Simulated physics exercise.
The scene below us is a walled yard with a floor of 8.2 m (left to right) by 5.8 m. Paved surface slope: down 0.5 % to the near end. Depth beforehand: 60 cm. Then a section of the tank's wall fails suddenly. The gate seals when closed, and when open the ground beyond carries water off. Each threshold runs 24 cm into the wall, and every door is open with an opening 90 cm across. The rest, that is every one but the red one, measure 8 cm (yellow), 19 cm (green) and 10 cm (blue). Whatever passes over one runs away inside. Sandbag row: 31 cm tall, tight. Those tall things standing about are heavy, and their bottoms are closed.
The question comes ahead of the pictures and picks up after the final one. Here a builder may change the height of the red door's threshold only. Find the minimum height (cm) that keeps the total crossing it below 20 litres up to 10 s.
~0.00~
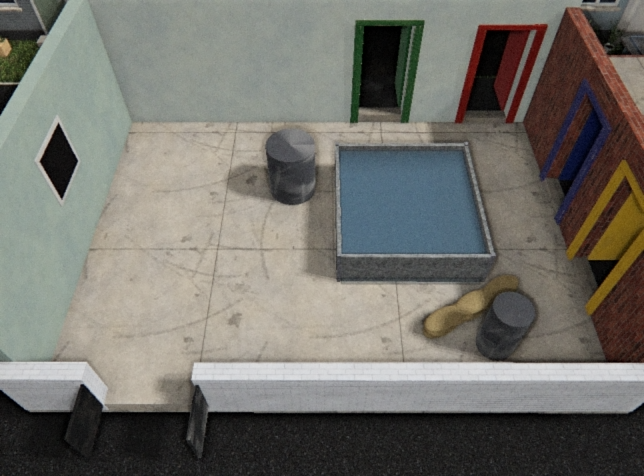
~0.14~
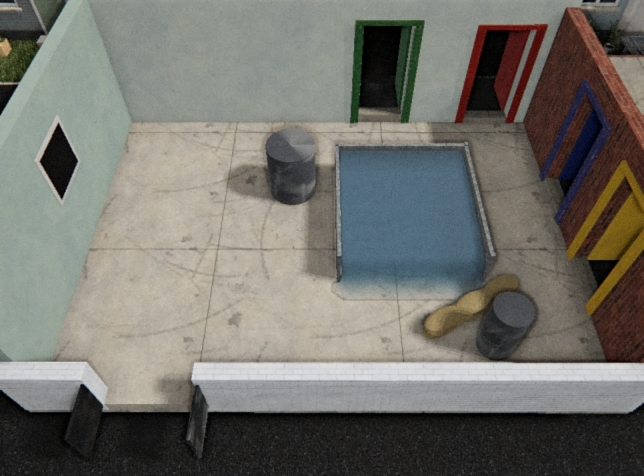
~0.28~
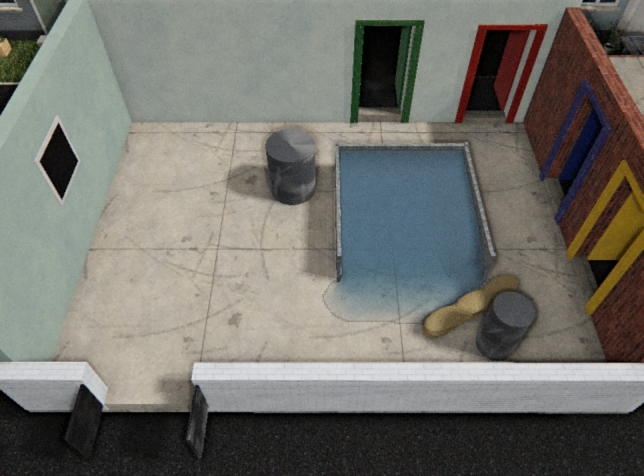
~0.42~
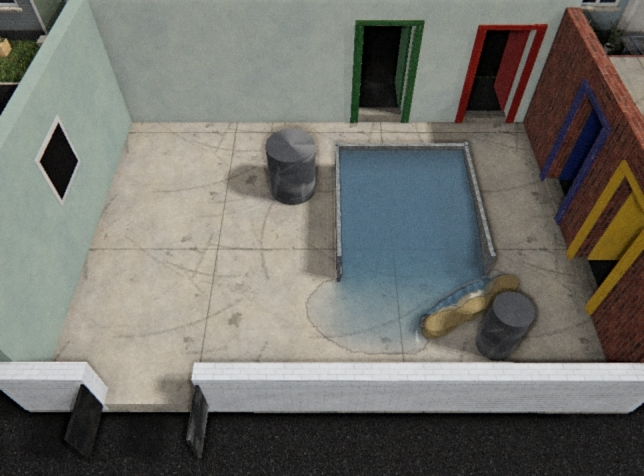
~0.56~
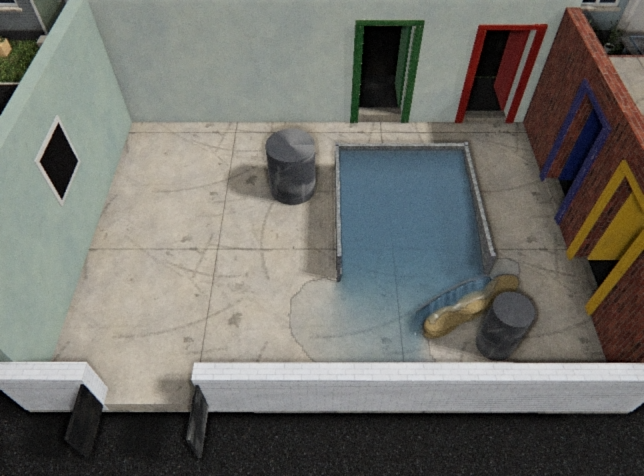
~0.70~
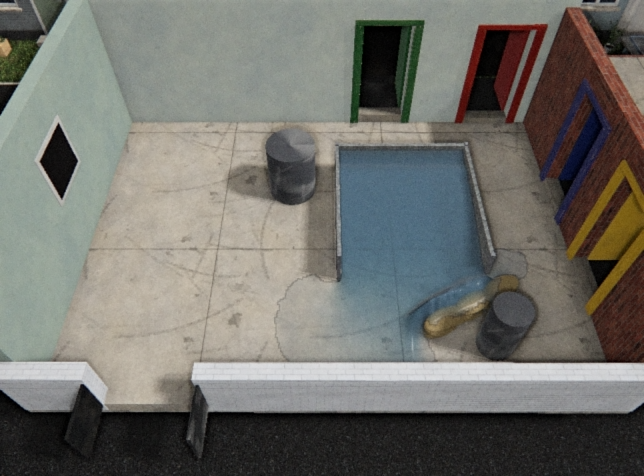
The minimum is roughly 8 cm.
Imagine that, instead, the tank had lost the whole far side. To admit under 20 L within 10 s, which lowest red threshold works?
That way, roughly 21 cm.
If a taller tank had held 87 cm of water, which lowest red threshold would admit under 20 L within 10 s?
Then around 16 centimetres.
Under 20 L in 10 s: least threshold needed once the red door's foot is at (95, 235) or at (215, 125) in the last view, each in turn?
Minimums: Roughly 8.5 cm and 7.0 cm.
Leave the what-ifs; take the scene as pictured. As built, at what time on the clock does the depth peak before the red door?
At about 6.5 s.
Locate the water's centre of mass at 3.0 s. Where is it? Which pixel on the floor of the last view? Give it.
Centre of mass: About (363, 289) px.
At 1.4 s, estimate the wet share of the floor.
Wet: Close to 20 %.
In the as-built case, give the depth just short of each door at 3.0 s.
Door by door, in centimetres - yellow 6, red 0, green 0, blue 5.
After 1.4 s water covers 20 % of the floor, deepest (46 cm) near (467, 301); it has not reached the red door.
After 3.0 s water covers 45 % of the floor, deepest (32 cm) near (370, 376); it has not reached the red door.
After 10.0 s water covers 95 % of the floor, deepest (16 cm) near (416, 123); 7 cm at the red door, 4 litres in over its 11 cm threshold.
At the red door as built, the water arrived by 4.0 s and peaked near 14 cm at 6.4 s.
With a threshold of 7 cm, 31 litres would have come in within the 10 s; with 9 cm, 13 litres. So under 20 litres takes about 8 cm.
